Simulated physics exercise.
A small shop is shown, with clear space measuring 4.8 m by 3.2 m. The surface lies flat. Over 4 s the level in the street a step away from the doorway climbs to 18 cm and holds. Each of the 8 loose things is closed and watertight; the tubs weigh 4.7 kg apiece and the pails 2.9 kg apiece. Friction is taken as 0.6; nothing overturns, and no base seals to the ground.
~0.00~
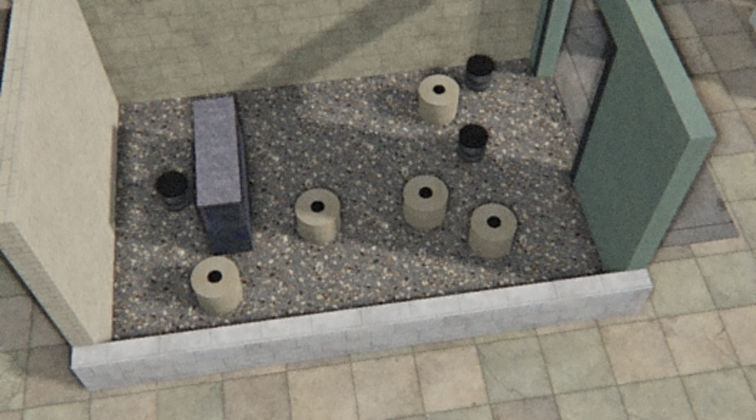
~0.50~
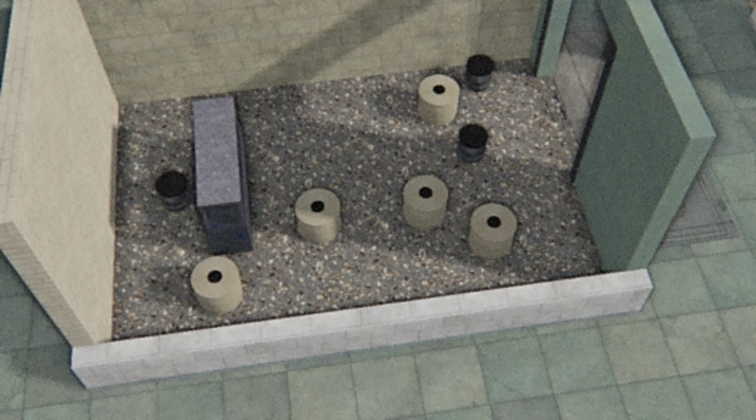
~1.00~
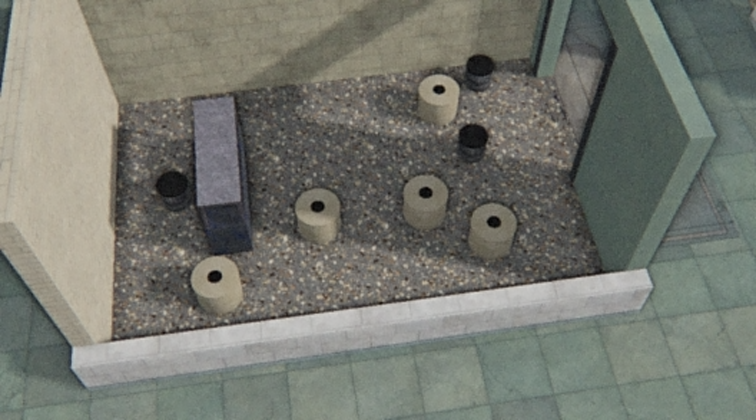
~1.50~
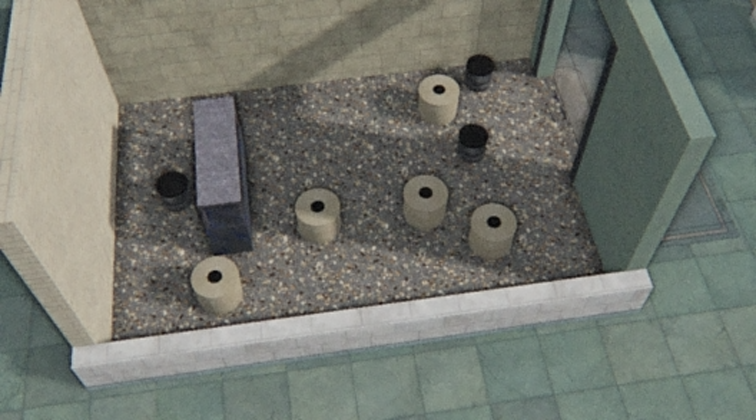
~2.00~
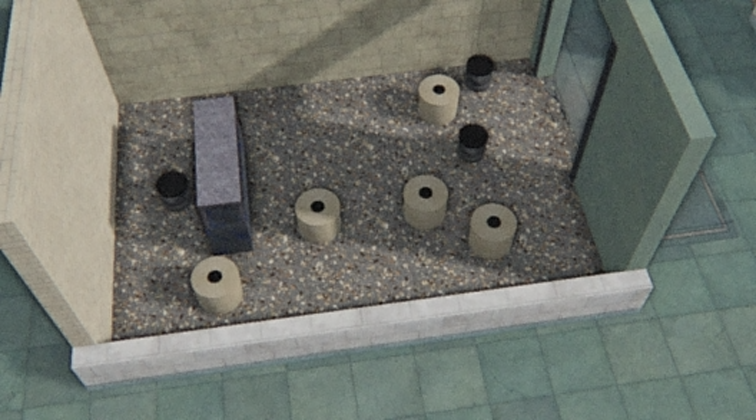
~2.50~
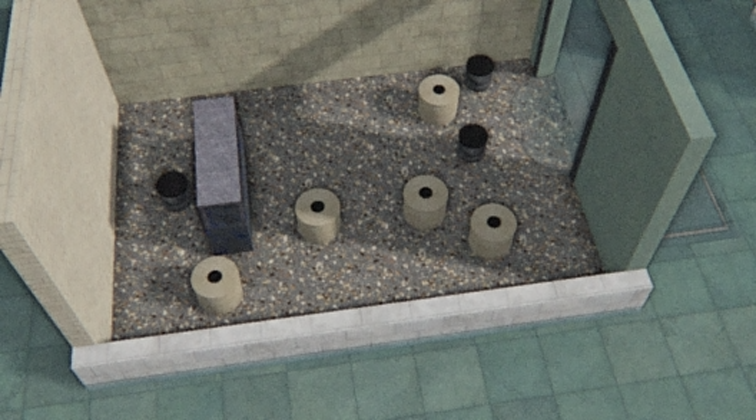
In this clip, water spreads over the paving around a small walled space holding pale cylinders, dark round containers and an upright block, then enters through the opening at right and covers a little of the speckled floor; the objects stay still.
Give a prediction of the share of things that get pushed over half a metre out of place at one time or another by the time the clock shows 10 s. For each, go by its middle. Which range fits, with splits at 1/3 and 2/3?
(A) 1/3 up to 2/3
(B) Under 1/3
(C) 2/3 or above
Answer: C.
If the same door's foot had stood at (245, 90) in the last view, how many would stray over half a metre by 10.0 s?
Count: 5.
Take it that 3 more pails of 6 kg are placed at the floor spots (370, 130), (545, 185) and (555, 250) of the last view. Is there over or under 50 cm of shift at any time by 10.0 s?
Result, in listed order: Exceeded / not exceeded / not exceeded.
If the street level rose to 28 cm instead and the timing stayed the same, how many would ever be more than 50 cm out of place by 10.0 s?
You'd get 7 in that case.
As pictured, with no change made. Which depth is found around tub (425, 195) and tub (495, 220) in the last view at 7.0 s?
About 5 and 2 cm.
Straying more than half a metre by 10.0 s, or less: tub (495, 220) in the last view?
The verdict is a smaller shift.
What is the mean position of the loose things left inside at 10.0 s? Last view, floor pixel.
Near (232, 276).
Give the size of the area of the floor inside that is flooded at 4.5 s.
I'd put it close to 5.5 m2.
After 3.5 s 0 of 8 are over 50 cm from their spots; 0 afloat.
After 4.5 s 2 of 8 are over 50 cm from their spots; 0 afloat.
After 7.0 s 5 of 8 are over 50 cm from their spots; 5 afloat.
After 10.0 s 7 of 8 are over 50 cm from their spots, and 7 have been at some point; 8 afloat.
